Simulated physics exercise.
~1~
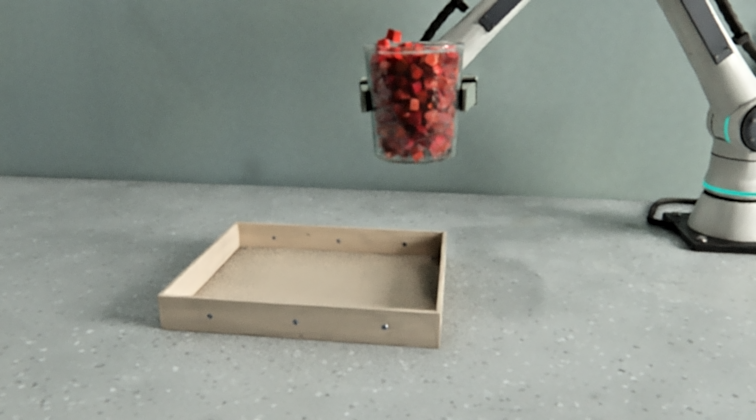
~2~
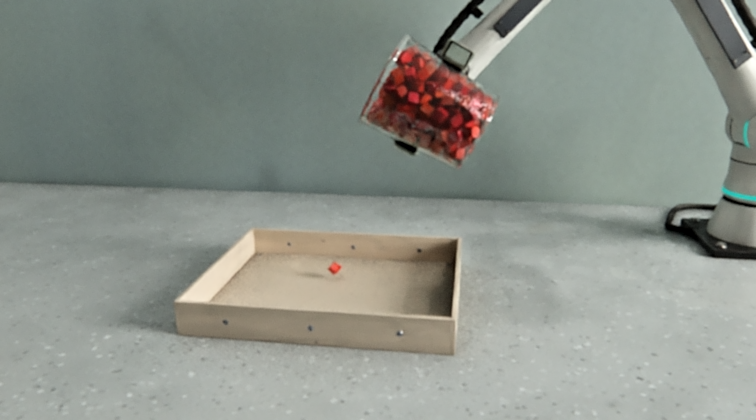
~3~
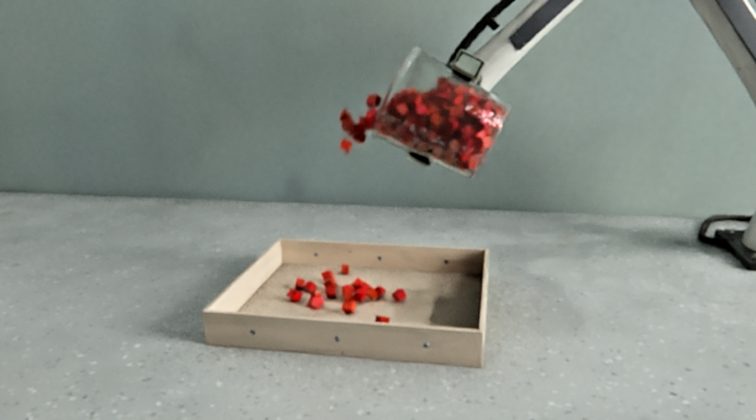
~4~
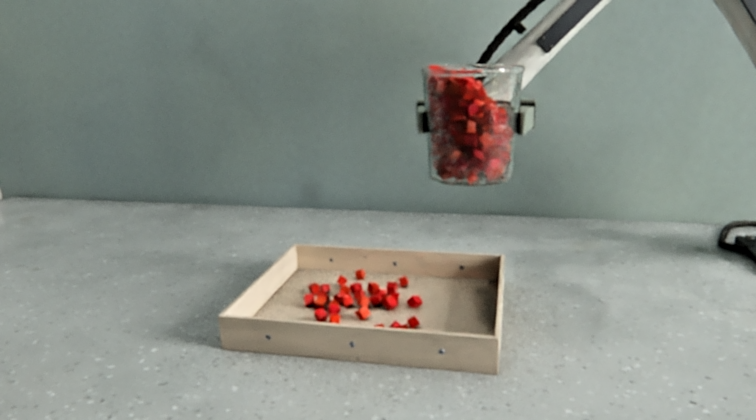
Above a wooden tray, a robot arm tips a cup, spills some red cubes, and rights it.
